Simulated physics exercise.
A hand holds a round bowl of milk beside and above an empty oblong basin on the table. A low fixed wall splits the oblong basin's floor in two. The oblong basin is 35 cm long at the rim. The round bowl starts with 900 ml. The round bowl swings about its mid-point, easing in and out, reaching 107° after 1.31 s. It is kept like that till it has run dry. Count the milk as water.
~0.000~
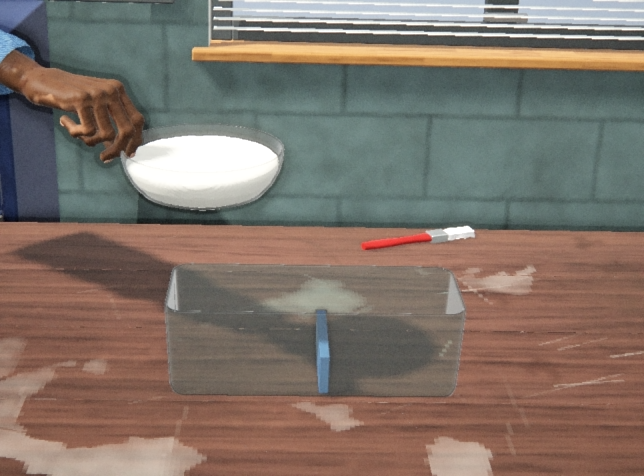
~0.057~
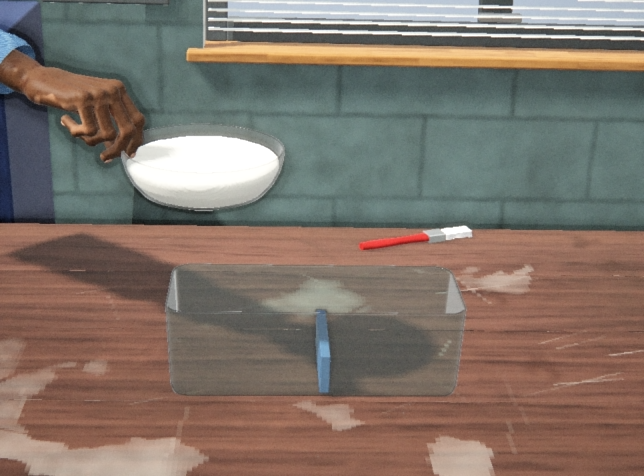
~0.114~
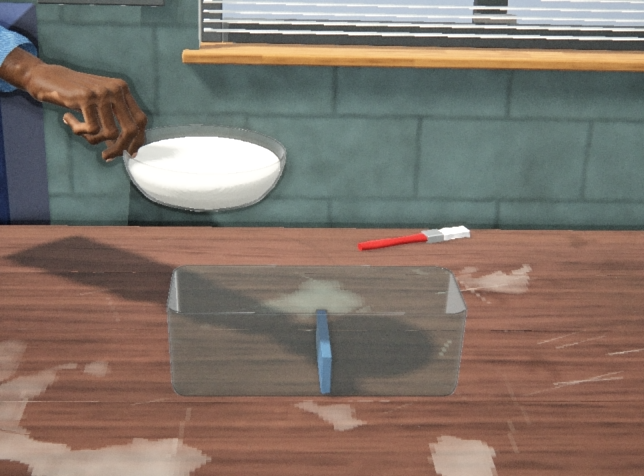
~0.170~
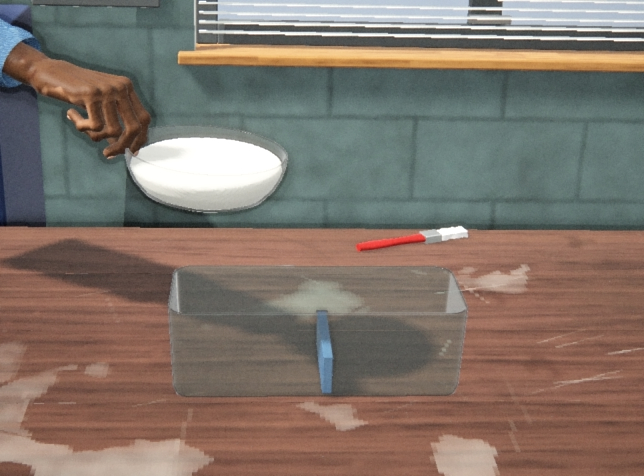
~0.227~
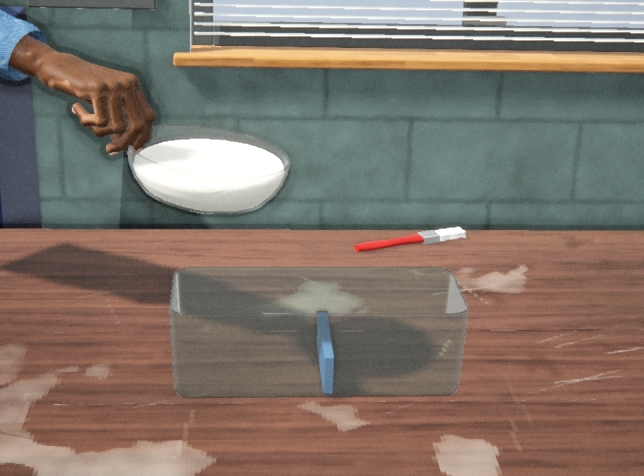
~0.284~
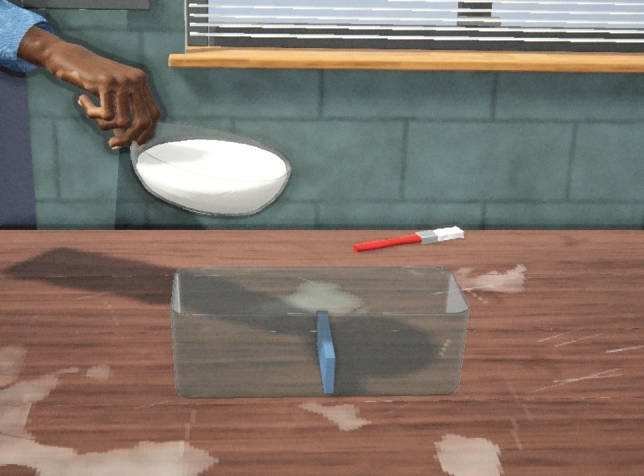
A hand slowly tilts a round bowl of milk slightly rightward above an empty clear basin.
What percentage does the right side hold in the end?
Roughly 56 per cent is past the wall.
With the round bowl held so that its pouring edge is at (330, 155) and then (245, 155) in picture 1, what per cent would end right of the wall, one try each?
First 80, then 5 per cent.
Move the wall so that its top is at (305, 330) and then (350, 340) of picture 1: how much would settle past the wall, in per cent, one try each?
First 70, then 25 per cent.
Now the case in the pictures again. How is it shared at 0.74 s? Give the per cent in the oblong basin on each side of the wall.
Some 3 per cent left and 28 right.
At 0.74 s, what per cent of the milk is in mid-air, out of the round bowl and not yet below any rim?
About 40 per cent.
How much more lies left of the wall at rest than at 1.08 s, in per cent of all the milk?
Some 2 per cent.
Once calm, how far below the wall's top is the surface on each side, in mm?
Left about 36 mm, right about 26 mm.
After 0.74 s the tilt is 65° and 28 per cent is still to pour, 3 is left of the wall and 28 right of it.
After 1.08 s the tilt is 99° and 0 per cent is still to pour, 36 is left of the wall and 56 right of it.
After 1.43 s the tilt is 107° and 0 per cent is still to pour, 39 is left of the wall and 56 right of it.
After 1.81 s the tilt is 107° and 0 per cent is still to pour, 39 is left of the wall and 56 right of it.
In the end 39 per cent lies left of the wall, 56 right of it and 6 outside.
